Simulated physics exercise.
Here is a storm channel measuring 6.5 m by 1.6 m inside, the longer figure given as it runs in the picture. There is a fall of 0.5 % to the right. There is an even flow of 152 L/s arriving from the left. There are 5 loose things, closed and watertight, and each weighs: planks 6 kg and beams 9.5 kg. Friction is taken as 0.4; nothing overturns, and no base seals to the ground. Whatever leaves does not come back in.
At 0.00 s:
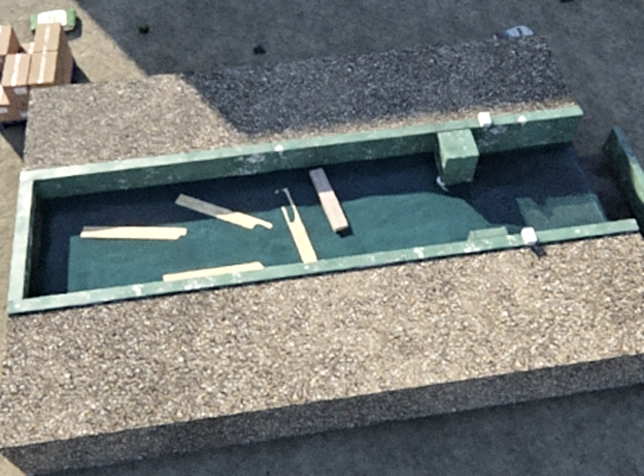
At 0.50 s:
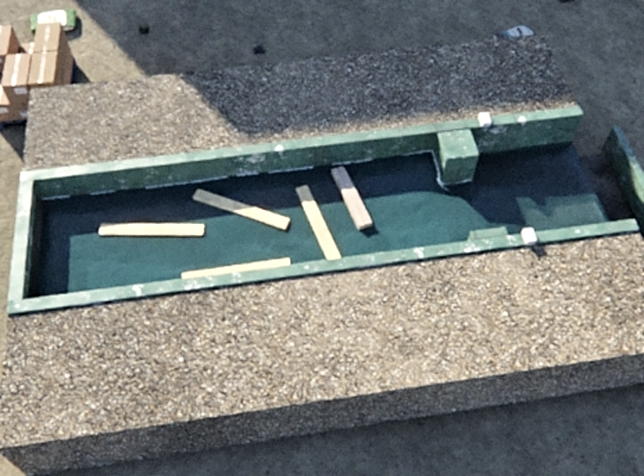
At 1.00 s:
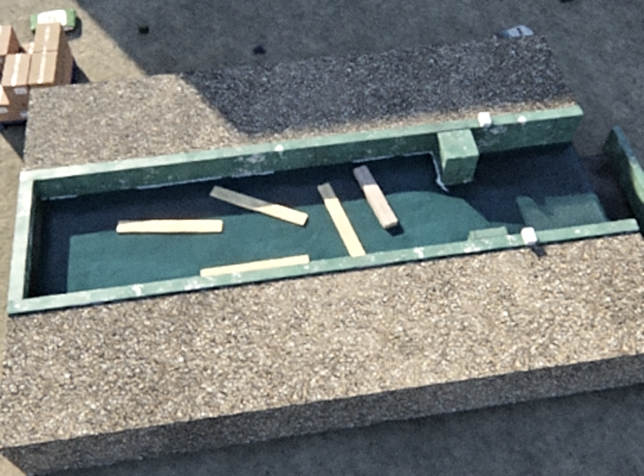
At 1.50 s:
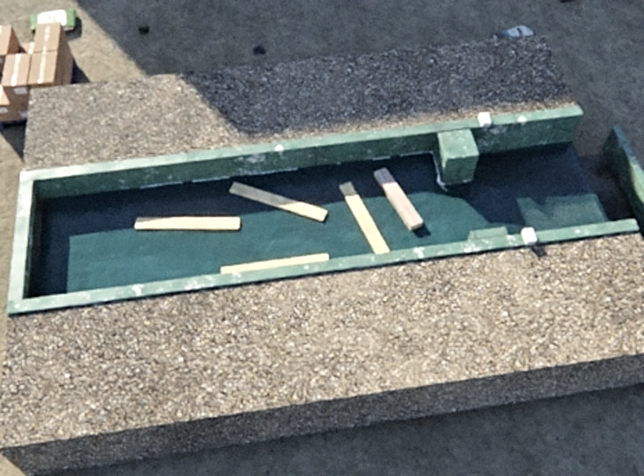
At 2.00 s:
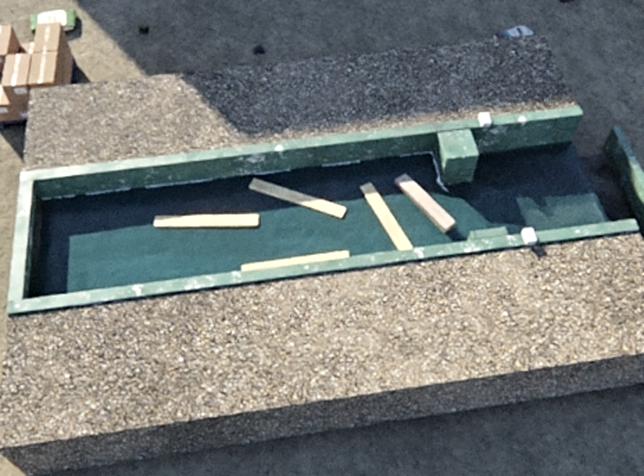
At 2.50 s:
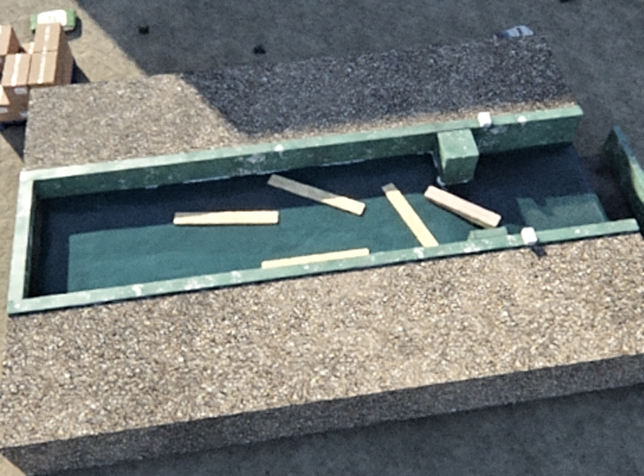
Five pale pieces of wood drifted slowly to the right through dark water in a green-walled channel, and the thicker one in front swung round as it neared the block on the far wall.
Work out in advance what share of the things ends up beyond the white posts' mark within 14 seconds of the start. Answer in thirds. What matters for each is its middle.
The share is less than one third.
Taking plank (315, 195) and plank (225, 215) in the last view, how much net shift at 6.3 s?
Log: Item 1 = 200 cm; item 2 = 250 cm.
After 3.5 s 1 of 5 are over the mark; 5 afloat.
After 6.3 s 1 of 5 are over the mark; 4 afloat.
After 10.0 s 1 of 5 are over the mark; 4 afloat.
After 14.0 s 1 of 5 are over the mark; 4 afloat.
